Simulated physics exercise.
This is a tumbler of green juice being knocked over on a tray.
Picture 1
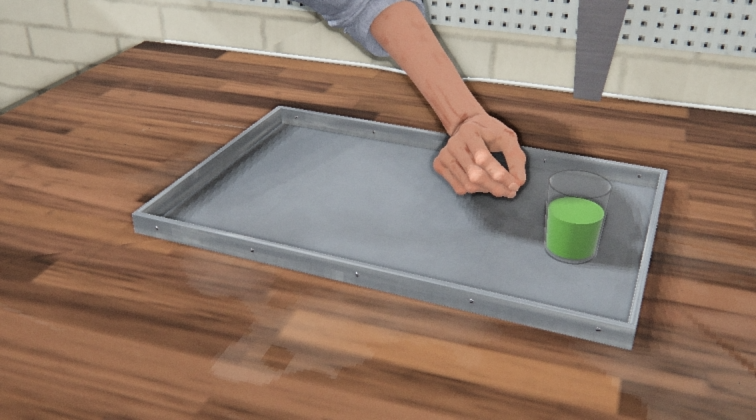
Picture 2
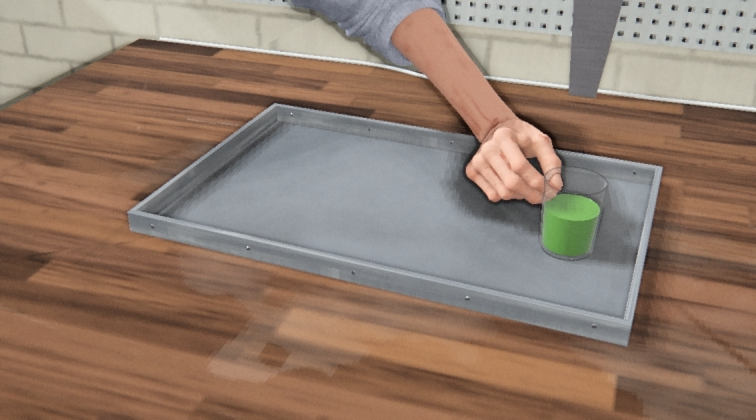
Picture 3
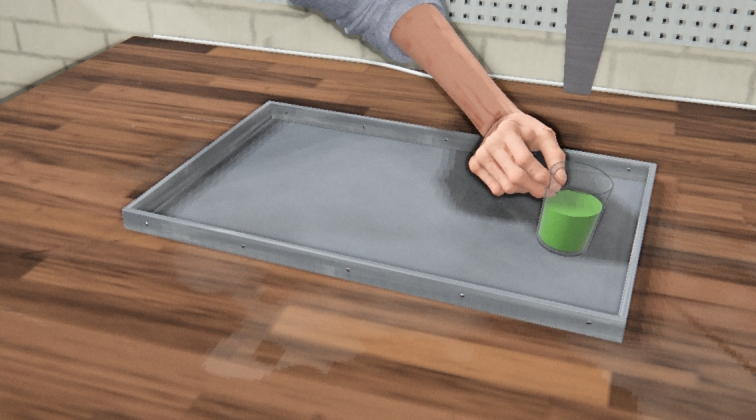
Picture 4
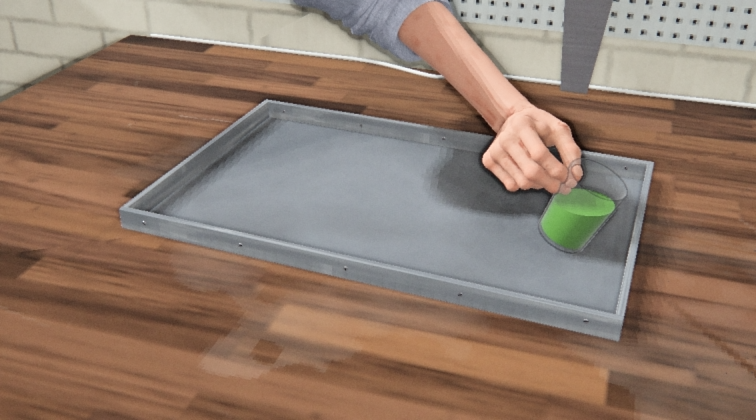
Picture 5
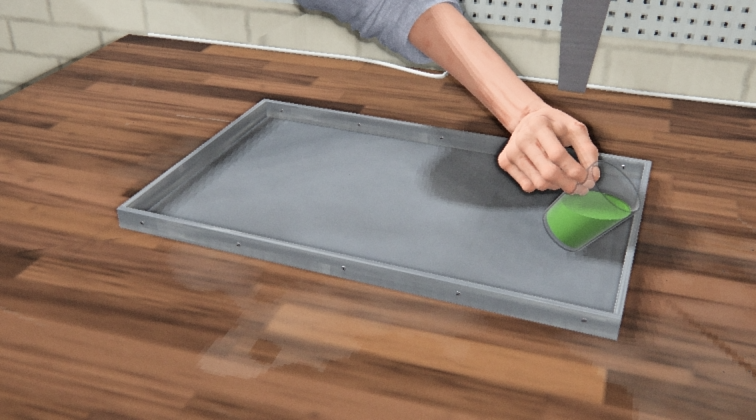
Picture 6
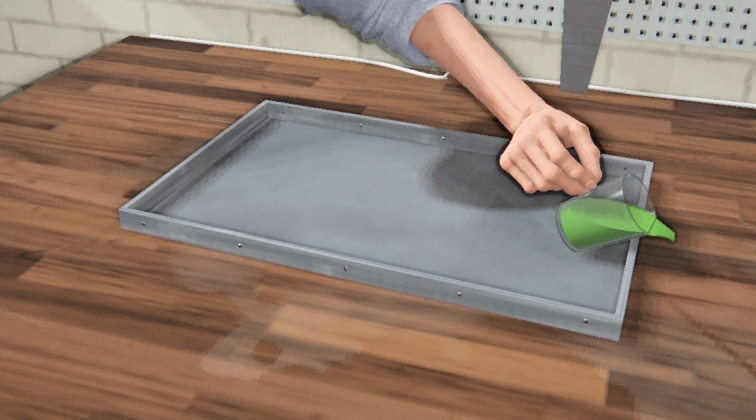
On a wooden worktop, a glass tumbler about half full of green juice stands upright near the right end of a grey metal tray. A hand reaches in from the left and pushes its rim, tilting it rightward, further and further, until green juice pours out past the lip over the tray's edge.
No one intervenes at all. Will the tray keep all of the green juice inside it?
I think it will spread beyond the tray.
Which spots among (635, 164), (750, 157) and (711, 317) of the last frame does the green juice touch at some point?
Going in order, the first is out of reach, the second out of reach, and the third covered by the spill.
Shortly, the tumbler lies across the rim; the puddle covers about as much as a plate; it has landed past the rim.
Then, the puddle covers about as much as a tray; it has landed past the rim.
At the finish, the puddle covers about as much as a tray; it has landed past the rim.
